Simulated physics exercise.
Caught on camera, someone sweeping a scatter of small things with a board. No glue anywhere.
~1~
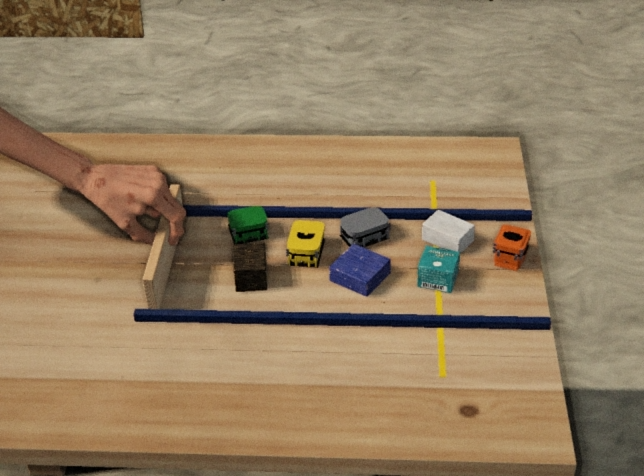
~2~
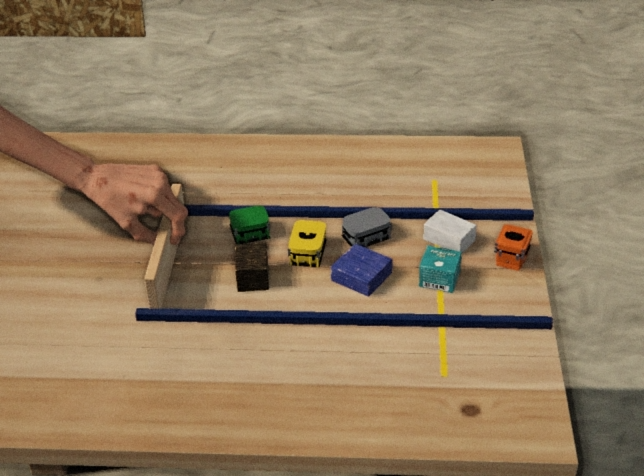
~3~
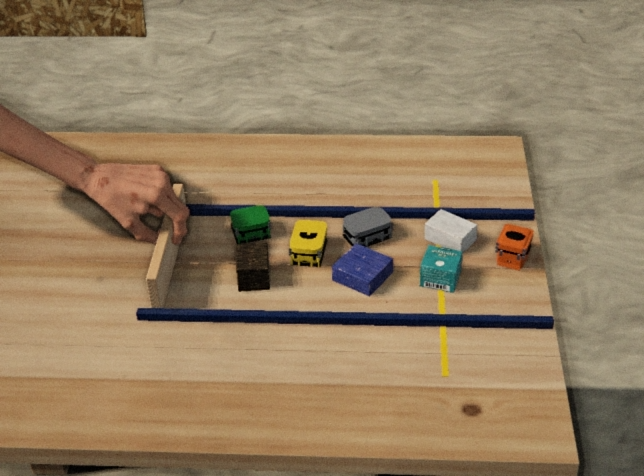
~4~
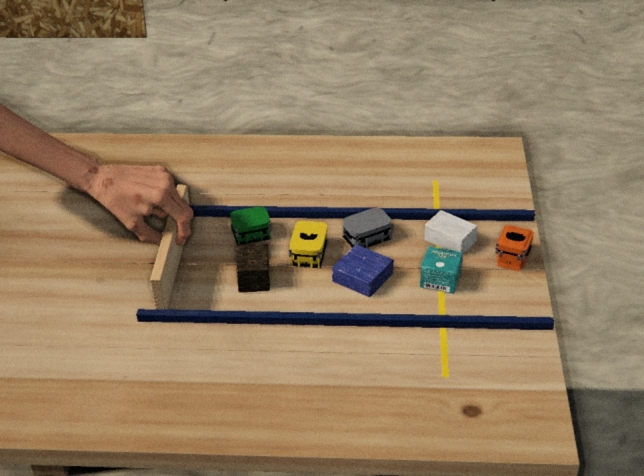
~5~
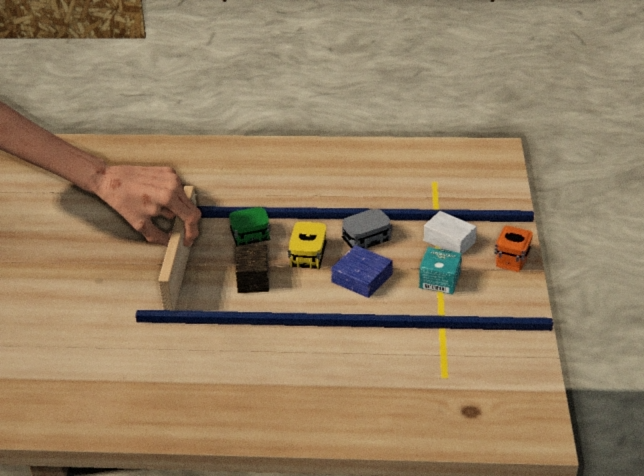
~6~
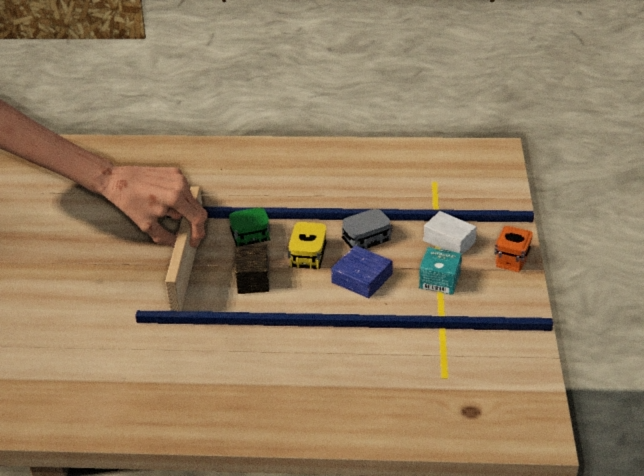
A hand reaching in from the left holds a small wooden board upright on a light wooden table, seen from above at a steady angle. Between two dark blue rails sit a green case, dark block, yellow case, grey case, blue block, white block, turquoise box and, far right, an orange case, with yellow tape crossing beneath. The board barely shifts at first, then slides slightly right, while the objects stay put.
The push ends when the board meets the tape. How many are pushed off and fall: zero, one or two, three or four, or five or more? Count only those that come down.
The number that fall off is one or two.
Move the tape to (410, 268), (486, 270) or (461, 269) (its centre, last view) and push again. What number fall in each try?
In that order 0, 5 and 3.
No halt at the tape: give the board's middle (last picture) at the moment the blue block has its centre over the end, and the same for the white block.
At (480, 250) for the blue block; at (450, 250) for the white block.
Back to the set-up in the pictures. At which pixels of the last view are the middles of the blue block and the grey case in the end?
The blue block stops around (504, 280); the grey case around (498, 230).
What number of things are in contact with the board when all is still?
The number is 2.
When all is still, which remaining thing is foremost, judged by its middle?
The turquoise box.
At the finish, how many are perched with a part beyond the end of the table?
It comes to 2.
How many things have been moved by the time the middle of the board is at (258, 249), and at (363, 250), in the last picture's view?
At the one place 3, at the other 7.
Early on, none off yet; orange case at rest near (513, 249); white block at rest near (450, 234); turquoise box at rest near (440, 270).
A while later, none off yet; orange case at rest near (513, 249); white block travelled a little near (462, 237); turquoise box travelled about its own width near (477, 272).
Finally, the number that fall off is one or two; lost, orange case.
